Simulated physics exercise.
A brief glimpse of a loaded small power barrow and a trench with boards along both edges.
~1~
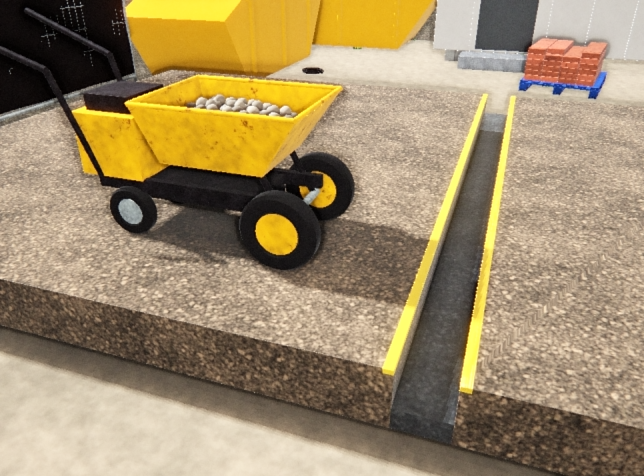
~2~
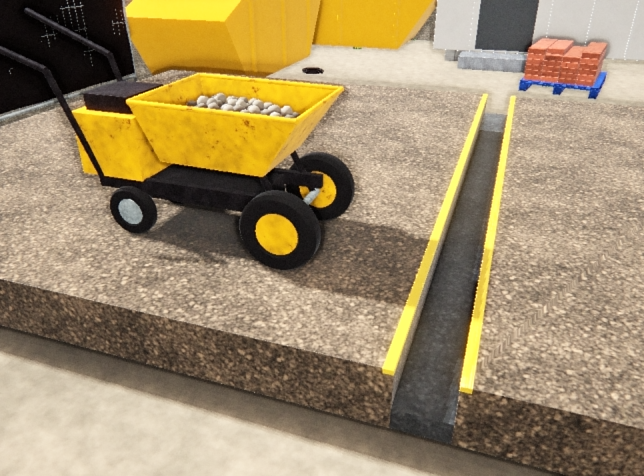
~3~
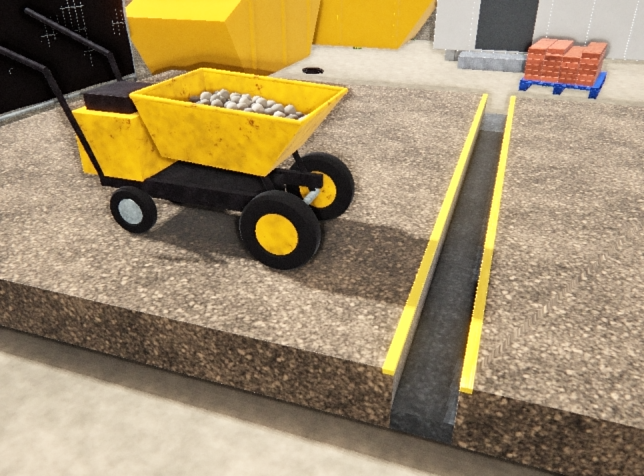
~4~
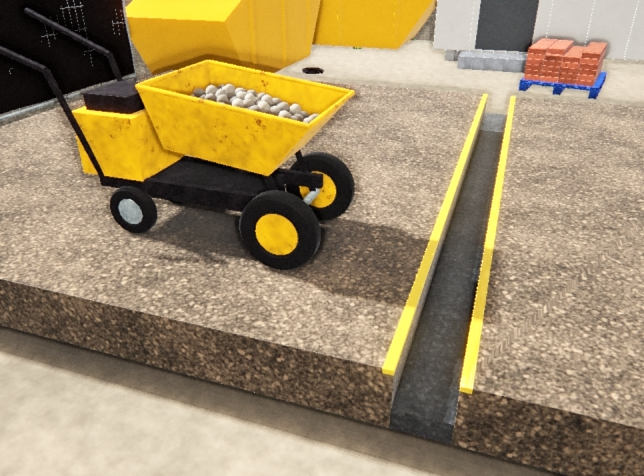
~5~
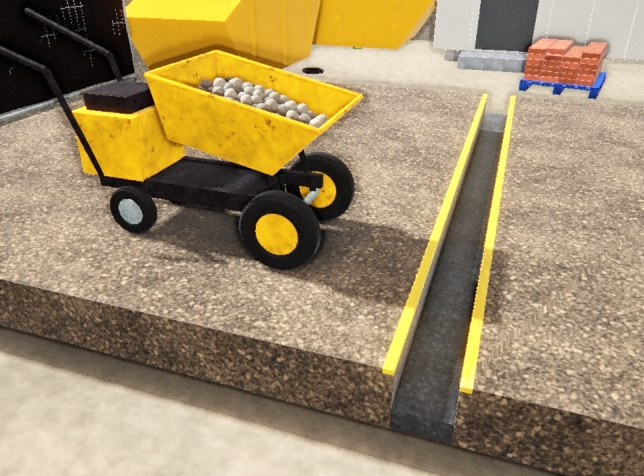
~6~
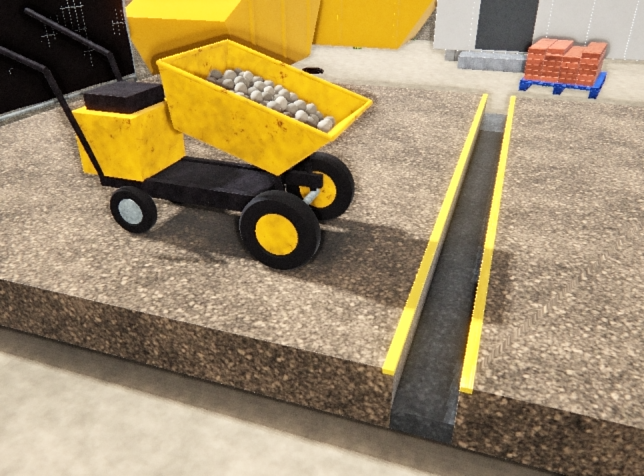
The yellow skip of a small power barrow, loaded with pebbles, gradually tilts forward.
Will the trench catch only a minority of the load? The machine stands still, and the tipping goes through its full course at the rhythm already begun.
No. The share in the trench is above half.
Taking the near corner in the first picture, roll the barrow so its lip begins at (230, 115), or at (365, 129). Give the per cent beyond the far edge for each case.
In turn 0 and 80 in a hundred.
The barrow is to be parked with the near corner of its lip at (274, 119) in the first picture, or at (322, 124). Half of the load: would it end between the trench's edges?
A majority, then a majority.
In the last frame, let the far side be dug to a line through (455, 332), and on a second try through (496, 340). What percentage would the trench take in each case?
In order: Some 70 per cent, then some 100 per cent.
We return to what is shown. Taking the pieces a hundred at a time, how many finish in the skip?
Around 0 per cent.
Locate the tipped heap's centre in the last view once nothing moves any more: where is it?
Close to (453, 283) in the last view.
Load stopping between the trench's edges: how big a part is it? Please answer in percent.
About 90 per cent.
Soon, skip tipped steeply; all in the skip.
A while on, skip tipped right over; most in the skip; a stray few short of the trench; a small part in or heaped over the trench; a small part falling.
Towards the end, skip tipped right over; a small part in the skip; a small part short of the trench; most in or heaped over the trench; a stray few beyond it.
Finally, skip tipped right over; a small part short of the trench; nearly all in or heaped over the trench; a small part beyond it.
